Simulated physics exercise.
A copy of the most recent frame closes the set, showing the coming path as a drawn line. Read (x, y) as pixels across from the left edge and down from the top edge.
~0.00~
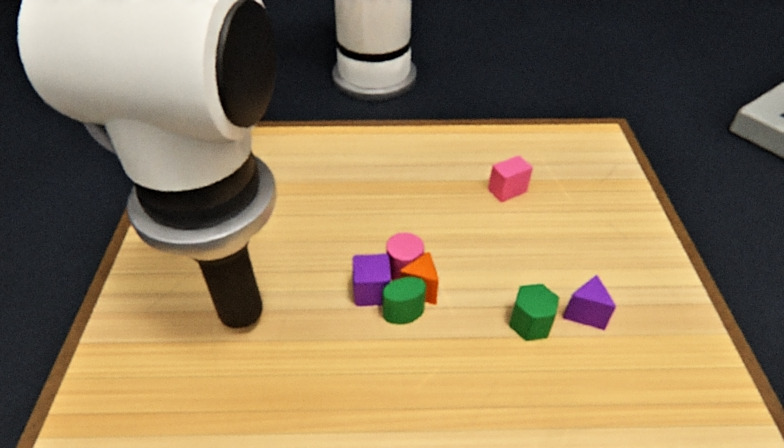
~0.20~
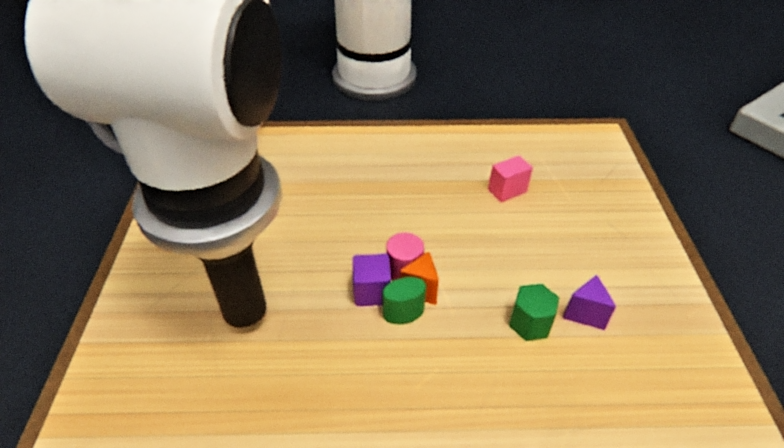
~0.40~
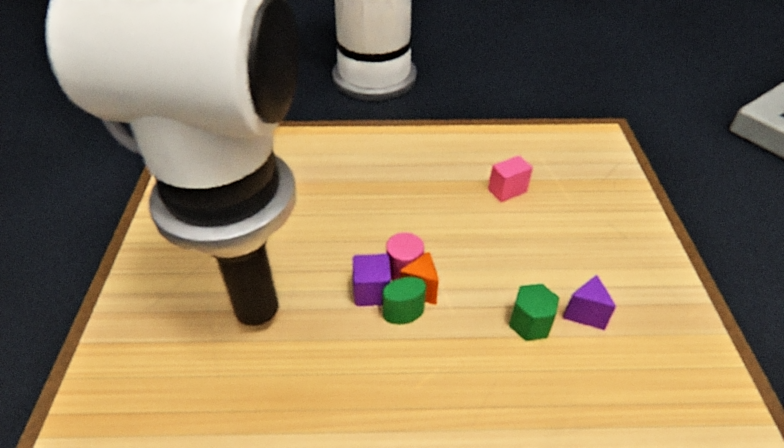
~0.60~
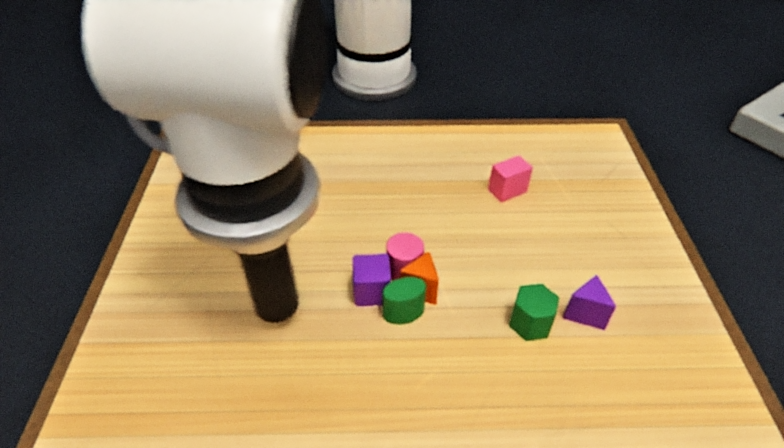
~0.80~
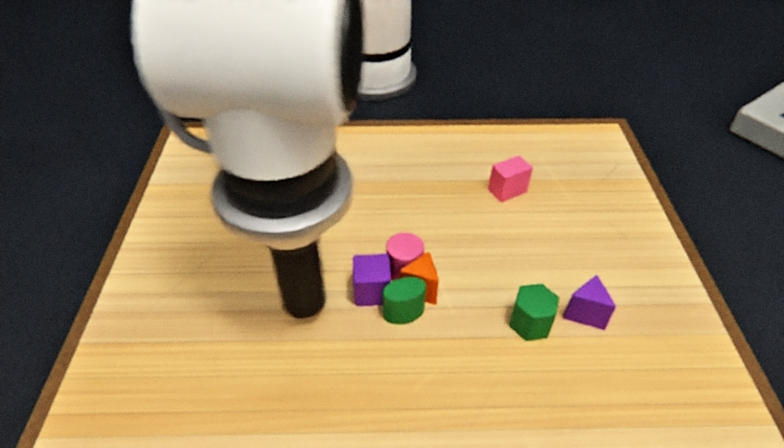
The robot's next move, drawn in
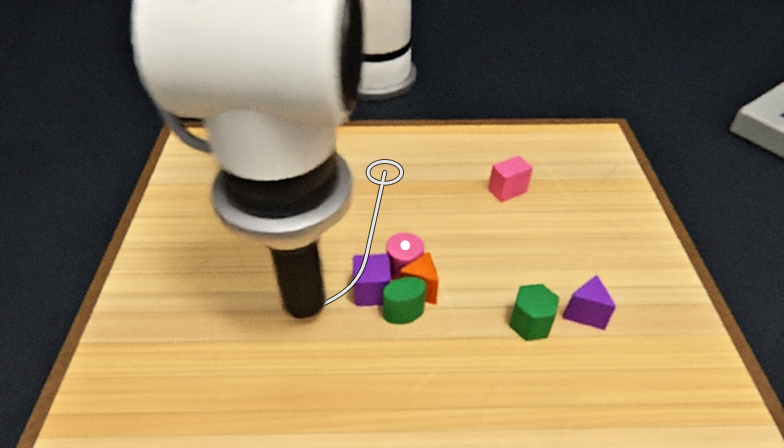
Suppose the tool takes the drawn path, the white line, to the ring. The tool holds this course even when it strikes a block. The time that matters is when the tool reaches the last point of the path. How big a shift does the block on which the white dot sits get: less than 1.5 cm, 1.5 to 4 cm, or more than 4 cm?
The block winds up 1.5 to 4 cm from where it is now.
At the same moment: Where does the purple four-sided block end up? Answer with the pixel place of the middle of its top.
The middle of the upper face of the purple four-sided block will lie at about (399, 254) in the picture.
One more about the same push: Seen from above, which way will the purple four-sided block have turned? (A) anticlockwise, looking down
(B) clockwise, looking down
B - clockwise, looking down.
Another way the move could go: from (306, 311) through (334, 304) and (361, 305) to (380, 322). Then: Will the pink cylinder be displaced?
Final answer: Yes.
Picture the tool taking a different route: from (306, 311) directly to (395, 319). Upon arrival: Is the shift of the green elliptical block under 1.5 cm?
No, that is not what happens.
The drawn path runs from (306, 311) through (362, 268) and (375, 216) to (385, 172); the dot is on the pink cylinder.
What follows on the original path. One third of the way, tool at (362, 258); purple four-sided block at (399, 254), turned 30° clockwise; pink cylinder at (432, 236); orange triangular block at (434, 266).
Two thirds of the way, tool at (375, 206); purple four-sided block at (399, 254), turned 30° clockwise; pink cylinder at (432, 236); orange triangular block at (434, 266).
At the end, tool at (385, 162); purple four-sided block at (399, 254), turned 30° clockwise; green elliptical block not moved; pink cylinder at (432, 236); orange triangular block at (434, 266).
